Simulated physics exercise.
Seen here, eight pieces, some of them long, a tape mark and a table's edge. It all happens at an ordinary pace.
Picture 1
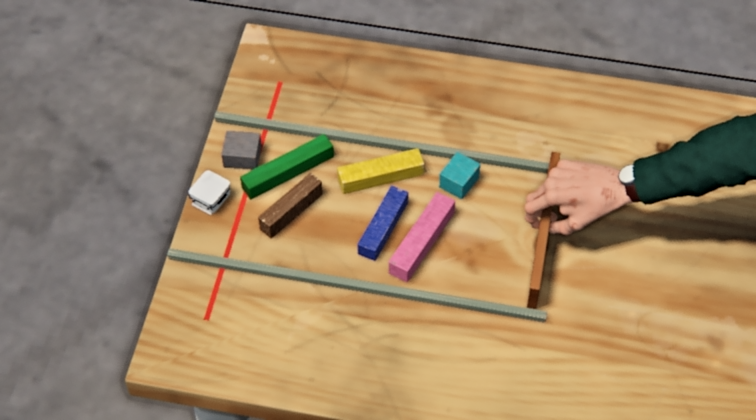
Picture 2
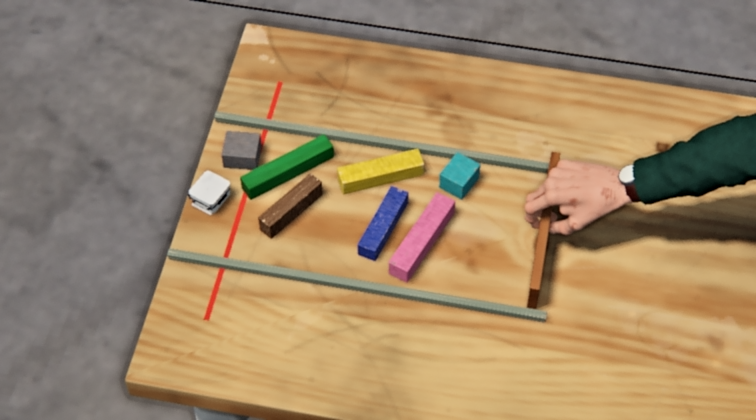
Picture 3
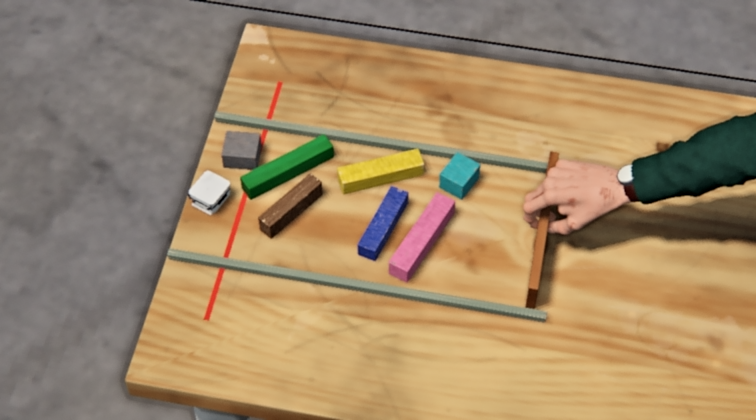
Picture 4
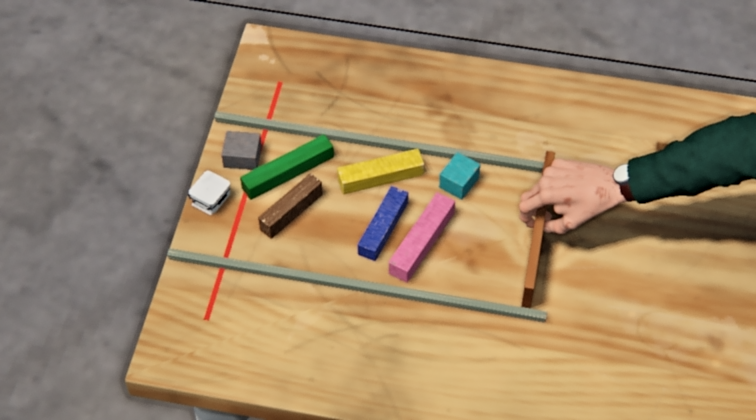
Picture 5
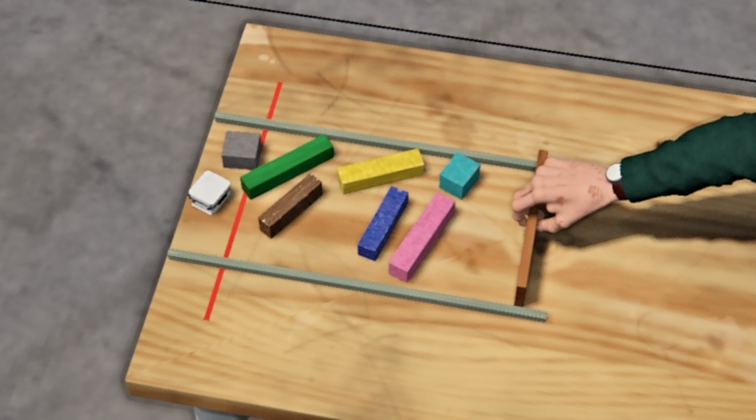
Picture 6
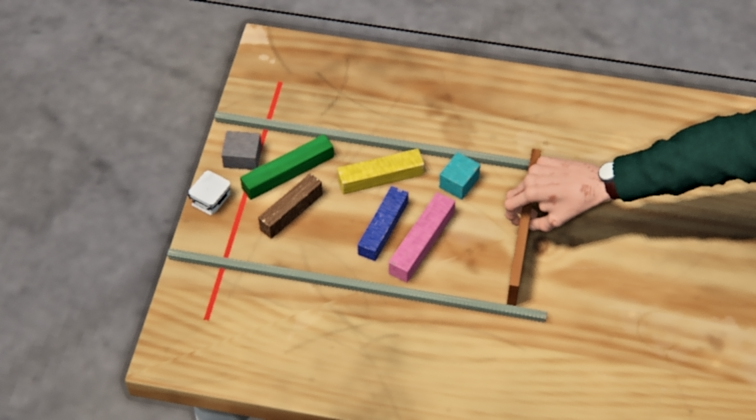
On a wooden tabletop, a hand in a green sleeve held a brown board upright between two rails, then slid it slightly left toward the scattered colored blocks, which stayed still.
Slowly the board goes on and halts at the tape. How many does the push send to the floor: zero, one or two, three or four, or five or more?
The number that fall off is three or four.
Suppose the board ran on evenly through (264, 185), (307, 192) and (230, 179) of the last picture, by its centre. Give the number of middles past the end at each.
Past the end: 2, 0 and 5.
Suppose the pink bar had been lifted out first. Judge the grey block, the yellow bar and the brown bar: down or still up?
The grey block drops off; the yellow bar does not fall; the brown bar survives.
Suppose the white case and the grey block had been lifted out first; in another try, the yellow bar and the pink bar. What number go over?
Fallen: 1, and 2 in the other try.
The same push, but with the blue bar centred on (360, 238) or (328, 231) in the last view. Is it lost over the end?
Place by place, it does not fall; remains up.
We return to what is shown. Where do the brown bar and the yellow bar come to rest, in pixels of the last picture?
The brown bar at (185, 213), the yellow bar at (209, 150).
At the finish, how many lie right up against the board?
The number is 2.
Soon after, none off yet; white case at rest near (211, 194); grey block at rest near (242, 150); green stick at rest near (288, 167).
At rest, the number that fall off is three or four; fallen, green stick, grey block and white case.
